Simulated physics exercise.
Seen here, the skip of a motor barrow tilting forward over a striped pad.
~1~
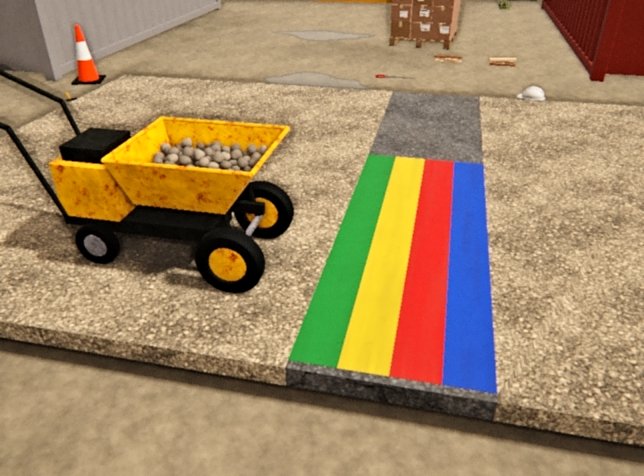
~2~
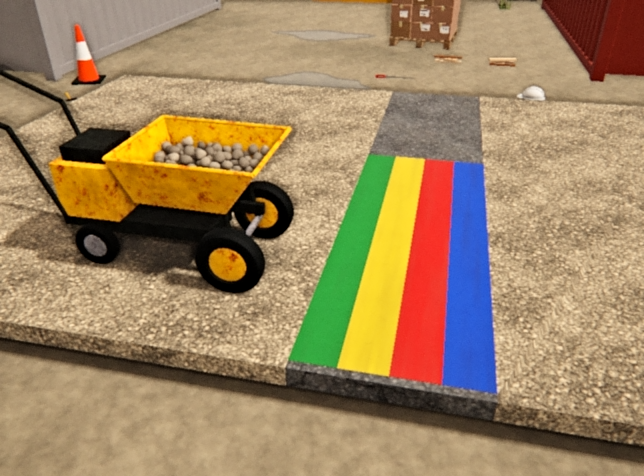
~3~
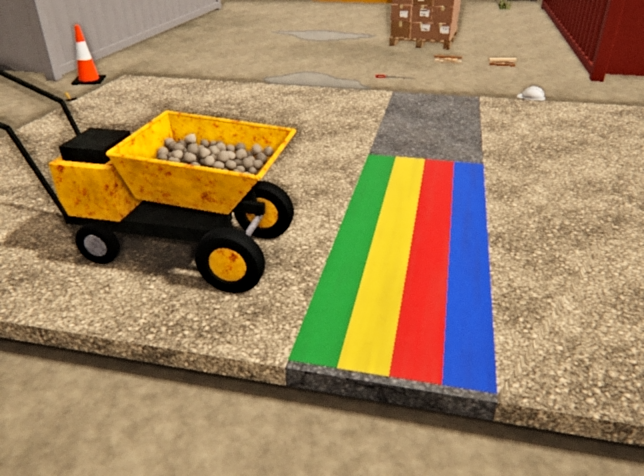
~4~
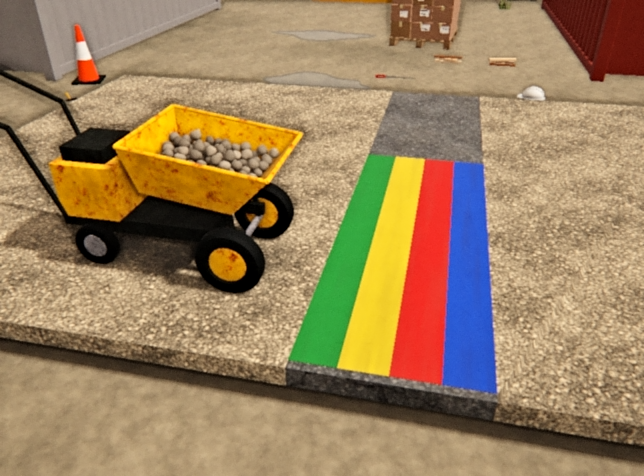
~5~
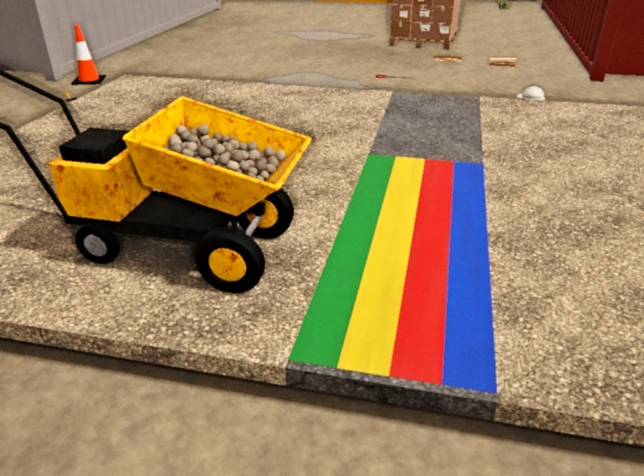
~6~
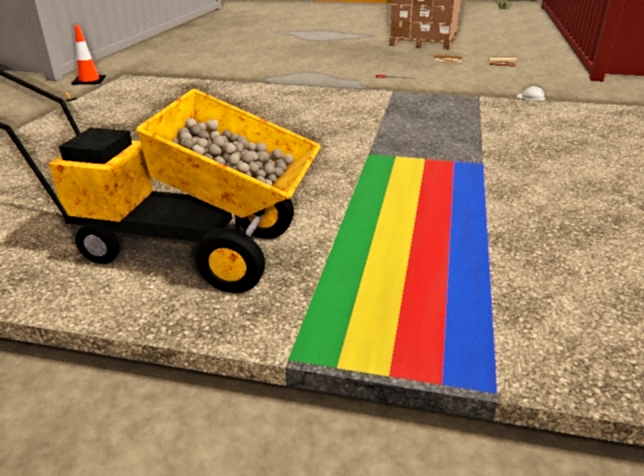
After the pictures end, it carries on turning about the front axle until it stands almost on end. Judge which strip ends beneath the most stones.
Beneath the most stones: The yellow strip.
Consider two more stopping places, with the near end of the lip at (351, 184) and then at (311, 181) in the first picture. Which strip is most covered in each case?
Blue, then the red one.
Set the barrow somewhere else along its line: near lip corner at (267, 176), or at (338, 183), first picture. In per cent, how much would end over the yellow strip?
40 %, then 0 %.
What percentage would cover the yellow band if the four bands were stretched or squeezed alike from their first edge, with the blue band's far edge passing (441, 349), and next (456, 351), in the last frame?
Roughly 30 % and 30 %.
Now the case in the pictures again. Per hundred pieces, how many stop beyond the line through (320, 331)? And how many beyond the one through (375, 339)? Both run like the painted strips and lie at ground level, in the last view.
That's 90 per cent for the first and 40 per cent for the second.
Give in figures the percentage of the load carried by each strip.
The green strip takes 25 per cent, the yellow strip 35, the red strip 15 and the blue strip 5.
Soon after the last picture, skip tipped steeply; all in the skip.
A little later, skip tipped right over; about two thirds in the skip; a small part over the green strip; about a quarter over the yellow strip; a stray few over the red strip.
Later still, skip tipped right over; a small part in the skip; about a quarter over the green strip; about a third over the yellow strip; about a quarter over the red strip; a small part over the blue strip; a stray few off the paint.
At rest, skip tipped right over; a small part in the skip; about a quarter over the green strip; about a third over the yellow strip; about a quarter over the red strip; a small part over the blue strip; a stray few off the paint.
